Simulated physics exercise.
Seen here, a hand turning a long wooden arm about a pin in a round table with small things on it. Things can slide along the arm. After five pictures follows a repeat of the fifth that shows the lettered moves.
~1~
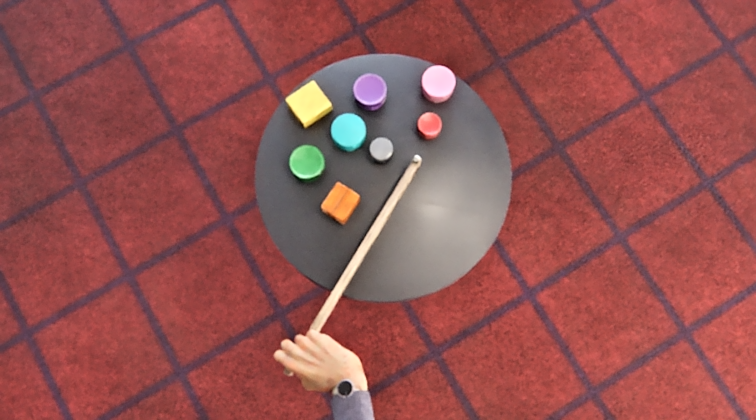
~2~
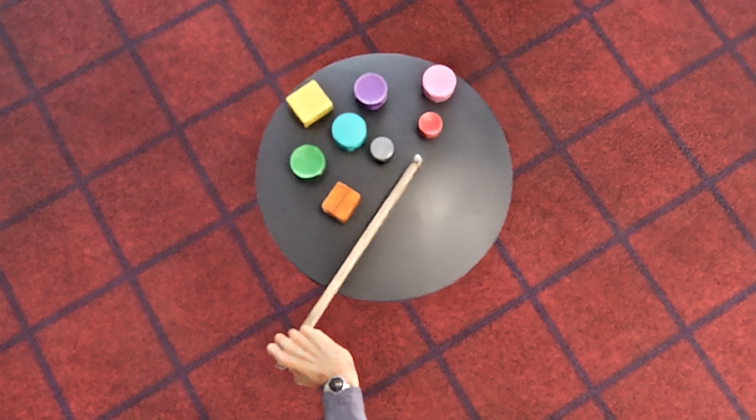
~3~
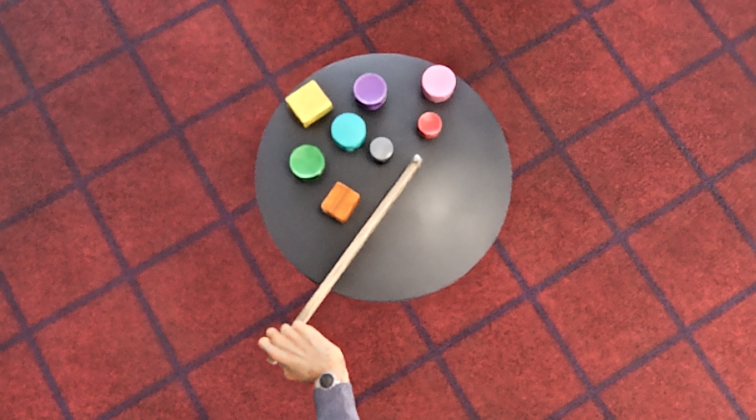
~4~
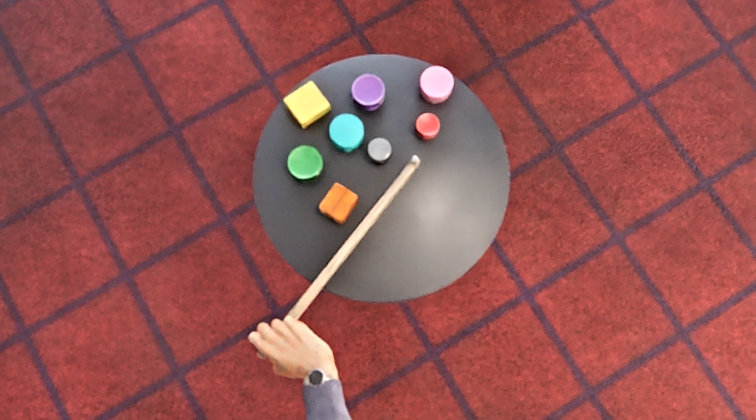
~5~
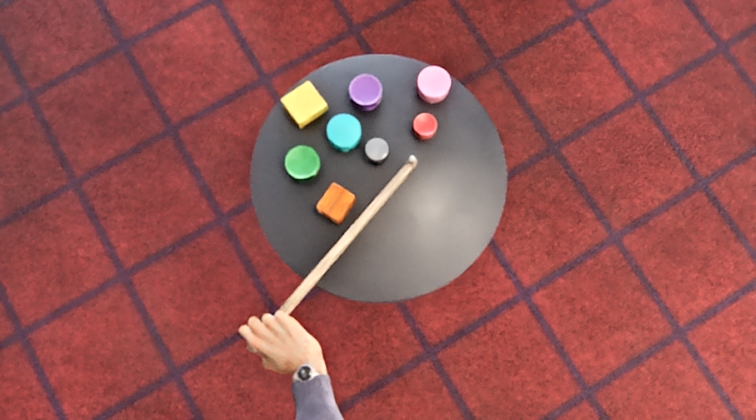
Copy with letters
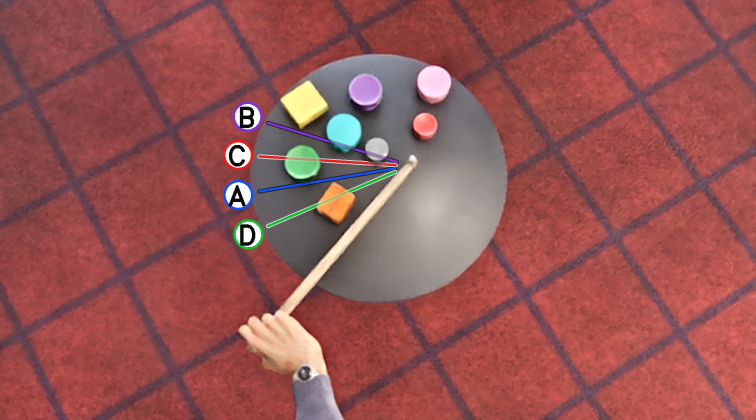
A hand swung the near end of a long wooden arm slowly to the left across a round black table, while the colourful blocks and little round containers around it stayed where they were.
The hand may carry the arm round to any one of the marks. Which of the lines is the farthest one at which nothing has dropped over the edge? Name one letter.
Stop at B.
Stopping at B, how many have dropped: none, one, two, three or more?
In all, none.
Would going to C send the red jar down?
No.
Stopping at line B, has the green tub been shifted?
Yes.
On the copy, A at (327, 180); B at (332, 142); C at (328, 161); D at (332, 199).
On B. First, arm (339, 195); orange box (329, 185); pink tub (433, 85).
Then, arm (332, 164); green tub (295, 145); turquoise tin (347, 123).
Finally, arm (336, 140); yellow block (310, 80); green tub (297, 112); nothing has fallen.
By contrast, A is safe but short; C is safe but short; D is safe but short.
